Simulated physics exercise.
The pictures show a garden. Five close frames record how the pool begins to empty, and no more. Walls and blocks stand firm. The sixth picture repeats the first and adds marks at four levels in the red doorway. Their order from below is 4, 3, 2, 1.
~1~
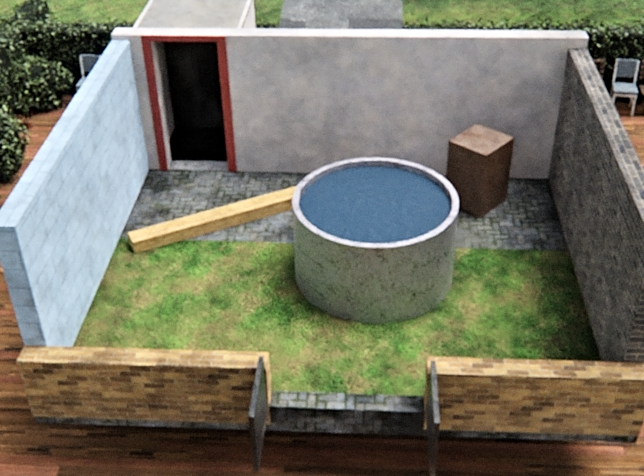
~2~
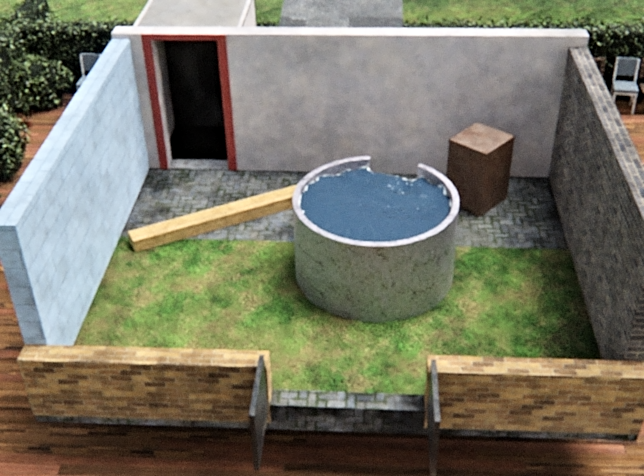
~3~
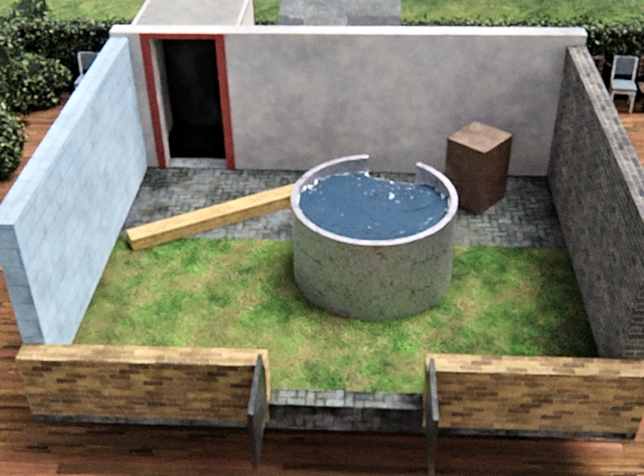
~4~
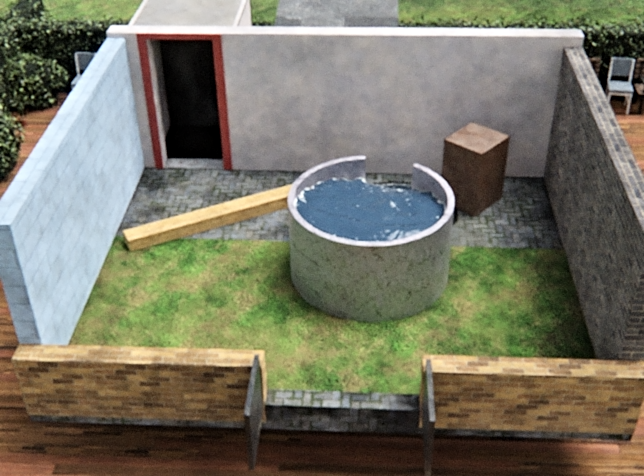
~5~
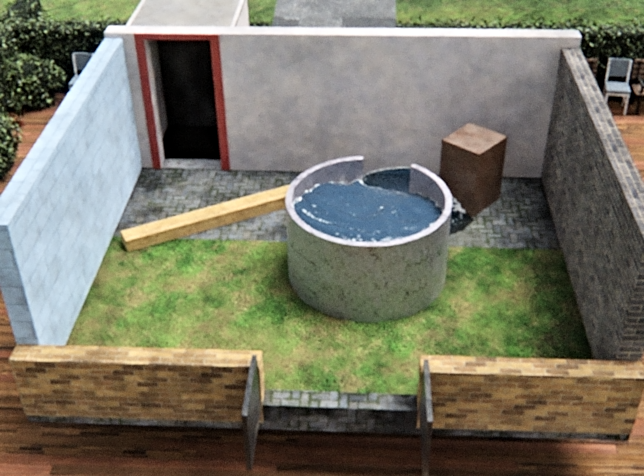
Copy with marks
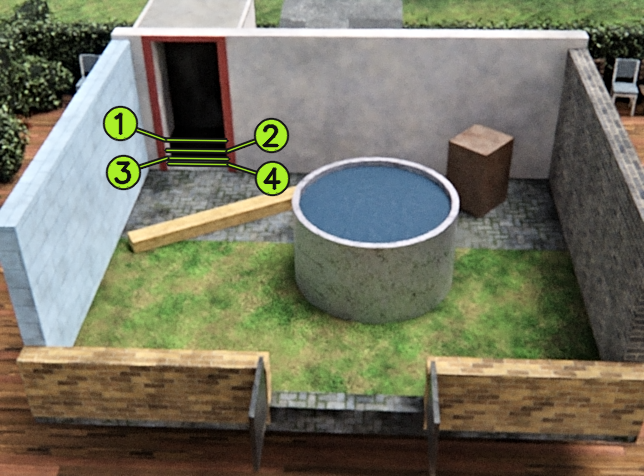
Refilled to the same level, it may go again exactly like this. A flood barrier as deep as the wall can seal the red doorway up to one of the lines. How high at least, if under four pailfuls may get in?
3 is the one.
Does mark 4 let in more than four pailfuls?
Yes.
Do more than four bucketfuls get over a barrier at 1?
No.
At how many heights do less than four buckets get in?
Three of the four.
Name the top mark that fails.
4.
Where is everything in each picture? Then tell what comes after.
In the first picture, water in the pool at rest, its middle at (375, 205); foot of the red doorway at (199, 170); open gate at (348, 351).
In the second picture, water covers 1 % of the ground, its front hidden from here.
In the third picture, water covers 3 % of the ground, its front hidden from here.
In the fourth picture, water covers 6 % of the ground, its front hidden from here.
In the fifth picture, water covers 10 % of the ground, its front hidden from here.
On the marked copy, 1 at (195, 140); 2 at (196, 150); 3 at (197, 158); 4 at (198, 164); from the bottom up 4, 3, 2, 1.
For mark 1, nothing gets over.
For mark 2, nothing gets over.
For mark 3, a bucket or two gets in.
For mark 4, about 10 bucketfuls get in.
